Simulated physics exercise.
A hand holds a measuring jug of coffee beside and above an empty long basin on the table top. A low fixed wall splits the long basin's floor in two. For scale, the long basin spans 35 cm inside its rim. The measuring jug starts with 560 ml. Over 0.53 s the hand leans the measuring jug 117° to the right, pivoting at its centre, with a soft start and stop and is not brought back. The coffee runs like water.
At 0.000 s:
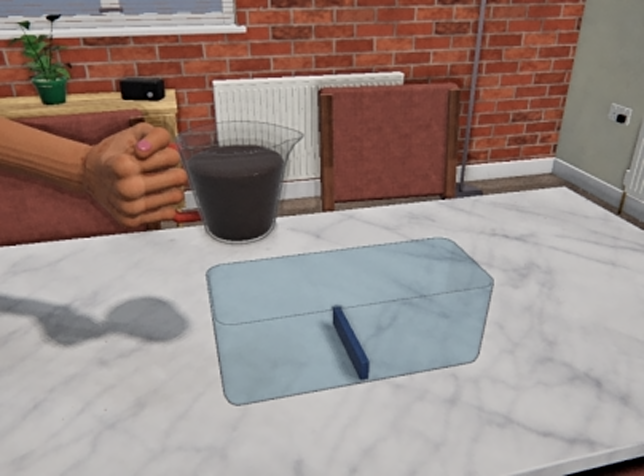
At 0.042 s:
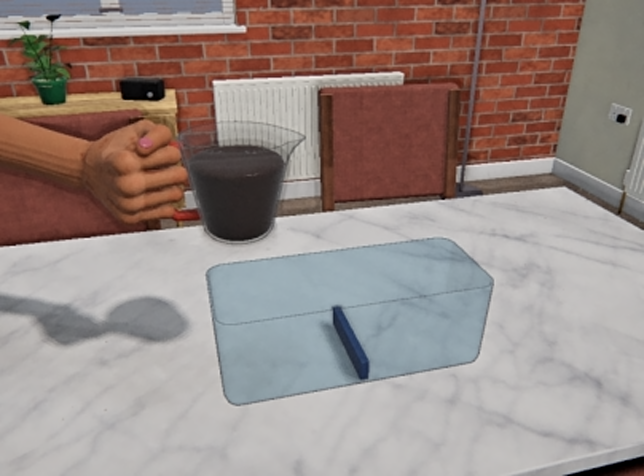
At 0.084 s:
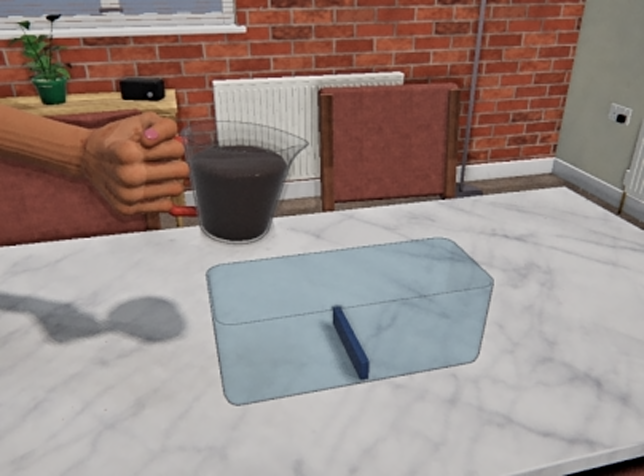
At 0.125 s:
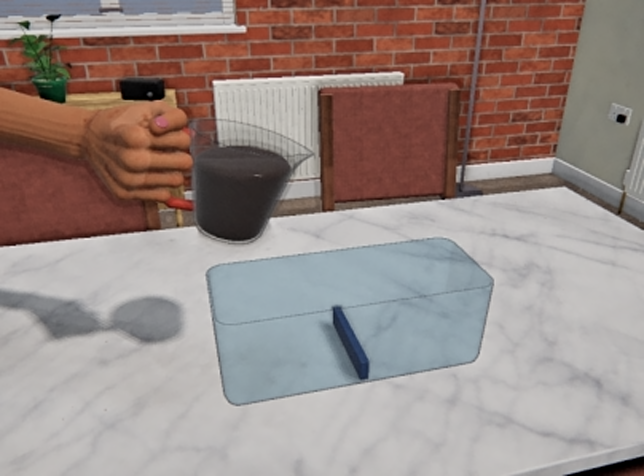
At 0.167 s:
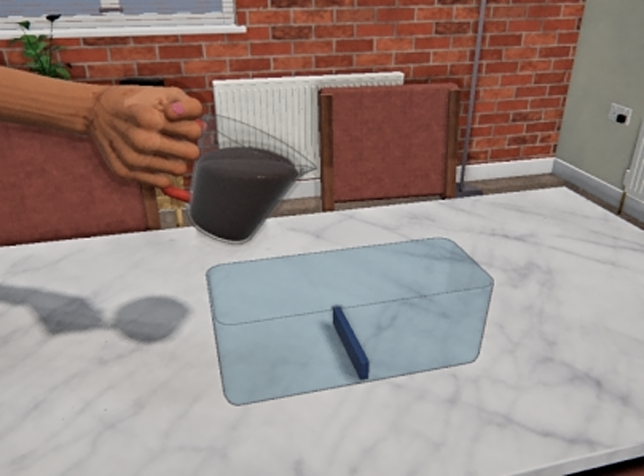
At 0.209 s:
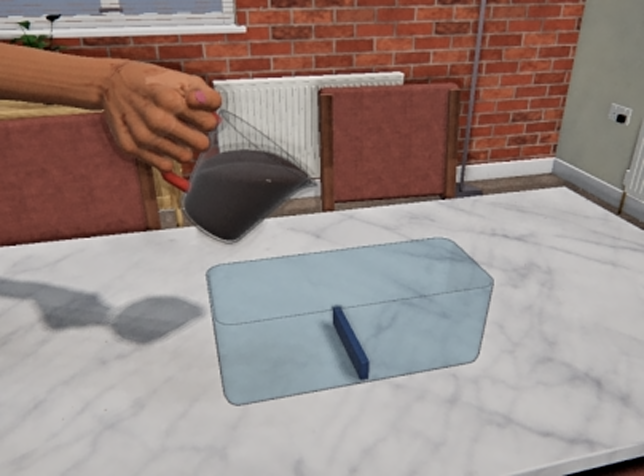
In this clip, a hand holds a clear measuring jug of dark liquid beside and above an empty long basin on a marble-patterned table, then leans the jug increasingly to the right, the liquid shifting toward its right rim.
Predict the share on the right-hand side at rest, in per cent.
The far part has some 27 per cent.
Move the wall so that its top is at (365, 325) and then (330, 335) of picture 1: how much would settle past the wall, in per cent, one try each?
In turn about 15 and 45 per cent.
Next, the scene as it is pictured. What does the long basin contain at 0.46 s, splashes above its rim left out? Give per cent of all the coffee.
Near 40 in a hundred.
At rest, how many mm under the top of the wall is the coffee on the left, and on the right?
Some 12 mm on the left and 22 mm on the right.
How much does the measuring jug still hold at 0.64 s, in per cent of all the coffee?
Near 1 in a hundred.
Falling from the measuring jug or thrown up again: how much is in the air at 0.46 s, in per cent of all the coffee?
About 28 per cent.
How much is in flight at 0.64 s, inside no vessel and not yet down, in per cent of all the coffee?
About 5 per cent.
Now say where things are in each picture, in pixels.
It leans 0°; its right rim is at (303, 133); the coffee meets the walls at (186, 162) and (282, 154); the long basin's rim runs from (210, 296) to (472, 260); the wall's top is at (350, 333), in the first frame.
It leans 2°; its right rim is at (305, 135); the coffee meets the walls at (187, 161) and (282, 155), in the second frame.
It leans 7°; its right rim is at (309, 141); the coffee meets the walls at (189, 159) and (285, 156), in the third frame.
It leans 15°; its right rim is at (314, 152); the coffee meets the walls at (194, 159) and (291, 160), in the fourth frame.
It leans 26°; its right rim is at (317, 166); the coffee meets the walls at (197, 163) and (296, 163), in the fifth frame.
It leans 39°; its right rim is at (318, 183); the coffee meets the walls at (194, 175) and (304, 170), in the sixth frame.
By 0.46 s the tilt is 111° and 32 per cent is still to pour, 28 is left of the wall and 12 right of it.
By 0.64 s the tilt is 117° and 1 per cent is still to pour, 73 is left of the wall and 22 right of it.
By 0.82 s the tilt is 117° and 0 per cent is still to pour, 68 is left of the wall and 26 right of it.
By 1.03 s the tilt is 117° and 0 per cent is still to pour, 68 is left of the wall and 27 right of it.
At rest 68 per cent lies left of the wall, 27 right of it and 5 outside.
